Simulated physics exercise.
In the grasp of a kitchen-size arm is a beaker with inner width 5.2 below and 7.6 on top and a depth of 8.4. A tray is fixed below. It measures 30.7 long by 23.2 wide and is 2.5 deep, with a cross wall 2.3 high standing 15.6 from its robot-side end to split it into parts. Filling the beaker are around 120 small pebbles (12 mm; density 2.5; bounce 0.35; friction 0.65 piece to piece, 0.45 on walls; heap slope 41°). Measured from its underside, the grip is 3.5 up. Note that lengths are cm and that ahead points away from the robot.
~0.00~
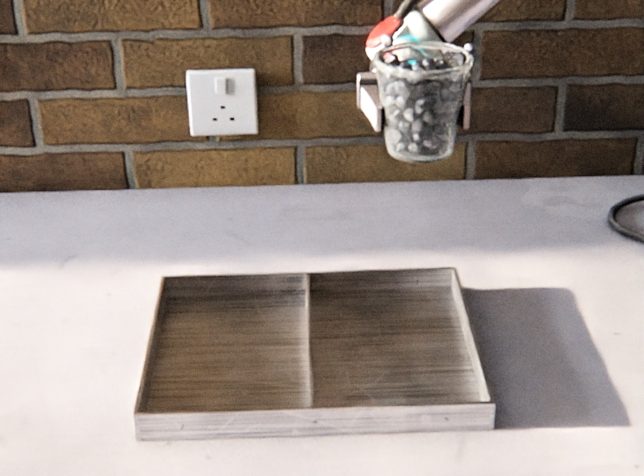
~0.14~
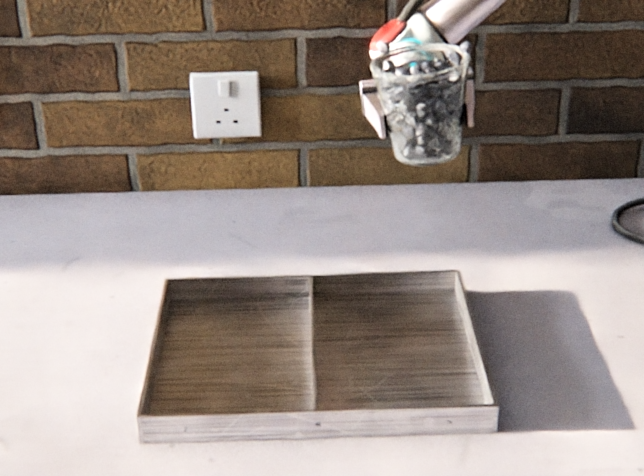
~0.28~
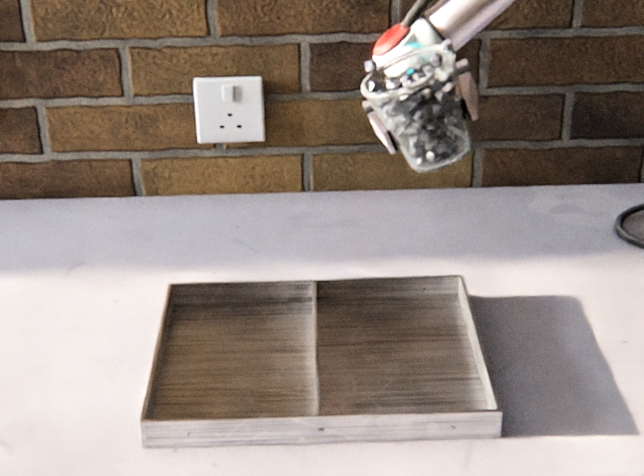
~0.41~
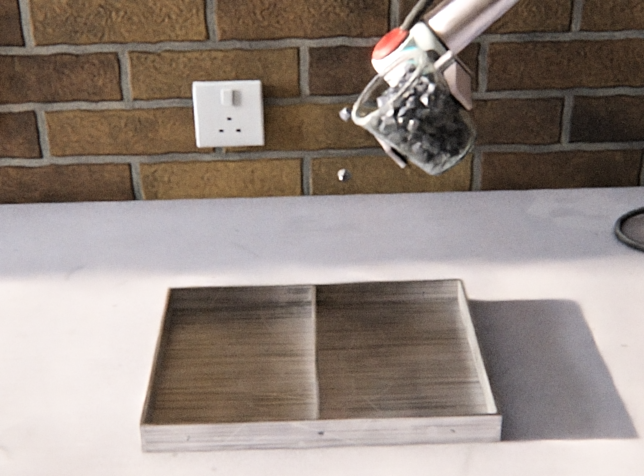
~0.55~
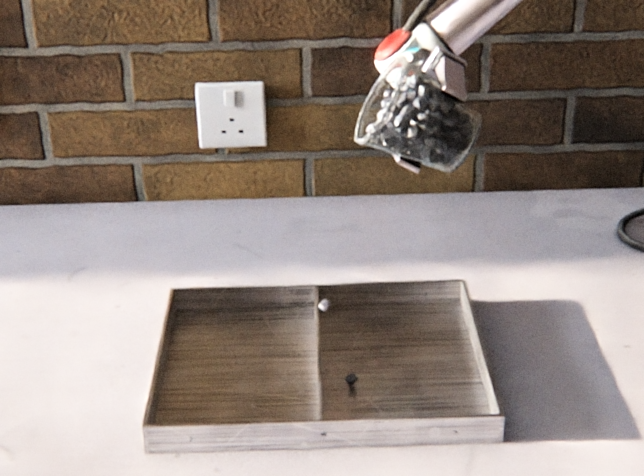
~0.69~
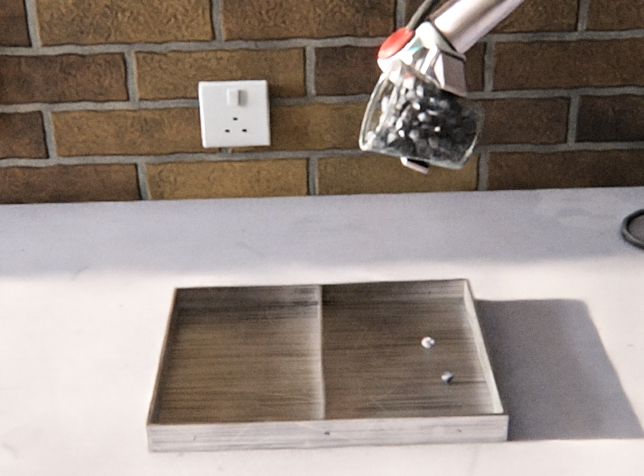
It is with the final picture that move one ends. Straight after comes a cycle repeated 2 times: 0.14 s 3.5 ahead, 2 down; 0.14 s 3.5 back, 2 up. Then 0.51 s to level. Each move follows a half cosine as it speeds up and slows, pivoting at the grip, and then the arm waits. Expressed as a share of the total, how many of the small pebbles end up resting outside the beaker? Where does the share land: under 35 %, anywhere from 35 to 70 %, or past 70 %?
It lands under 35 %.
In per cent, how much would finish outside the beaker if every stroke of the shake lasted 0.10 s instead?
That gives about 25 percent.
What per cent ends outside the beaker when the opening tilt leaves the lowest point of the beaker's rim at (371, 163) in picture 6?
About 55 %.
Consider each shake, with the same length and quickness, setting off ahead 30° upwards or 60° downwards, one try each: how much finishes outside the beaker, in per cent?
Roughly 45 per cent, then 5 per cent.
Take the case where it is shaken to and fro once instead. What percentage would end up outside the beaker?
Result: Approximately 10 per cent.
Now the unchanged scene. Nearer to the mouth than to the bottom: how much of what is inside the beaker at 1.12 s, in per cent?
Mouth half share: Roughly 50 %.
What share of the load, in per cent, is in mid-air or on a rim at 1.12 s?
Estimated fraction: Near 2 %.
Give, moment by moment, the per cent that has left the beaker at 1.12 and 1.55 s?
Around 10 % and around 10 %.
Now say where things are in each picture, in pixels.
Beaker middle at (422, 106), level; upper third of the load around (418, 76), from x 390 to 470, top at y 40; 121 in the beaker, in the first picture.
Beaker middle at (424, 109), tilted 6° forward; upper third of the load around (418, 80), from x 385 to 465, top at y 50, in the second picture.
Beaker middle at (425, 114), tilted 23° forward; upper third of the load around (421, 88), from x 370 to 460, top at y 45, in the third picture.
Beaker middle at (422, 120), tilted 43° forward; upper third of the load around (418, 99), from x 345 to 460, top at y 70; 119 in the beaker, 2 in flight or on a rim, in the fourth picture.
Beaker middle at (423, 122), tilted 60° forward; upper third of the load around (416, 105), from x 325 to 465, top at y 80; 119 in the beaker, 2 in the robot-side part, in the fifth picture.
Beaker middle at (426, 122), tilted 66° forward; upper third of the load around (422, 104), from x 375 to 470, top at y 80; 119 in the beaker, 2 in the robot-side part, in the sixth picture.
By 1.12 s, tilted 66° forward, highest piece 26 above the table; 109 in the beaker, 6 in the far-side part, 4 in the robot-side part, 2 in flight or on a rim.
By 1.55 s, tilted 25° forward, highest piece 29 above the table; 107 in the beaker, 10 in the far-side part, 4 in the robot-side part.
By 1.96 s, level, highest piece 30 above the table; 107 in the beaker, 10 in the far-side part, 4 in the robot-side part.
By 3.01 s, level, highest piece 30 above the table; 107 in the beaker, 10 in the far-side part, 4 in the robot-side part.
Final count, 107 in the beaker, 10 in the far-side part, 4 in the robot-side part. That is 12 % outside the beaker.
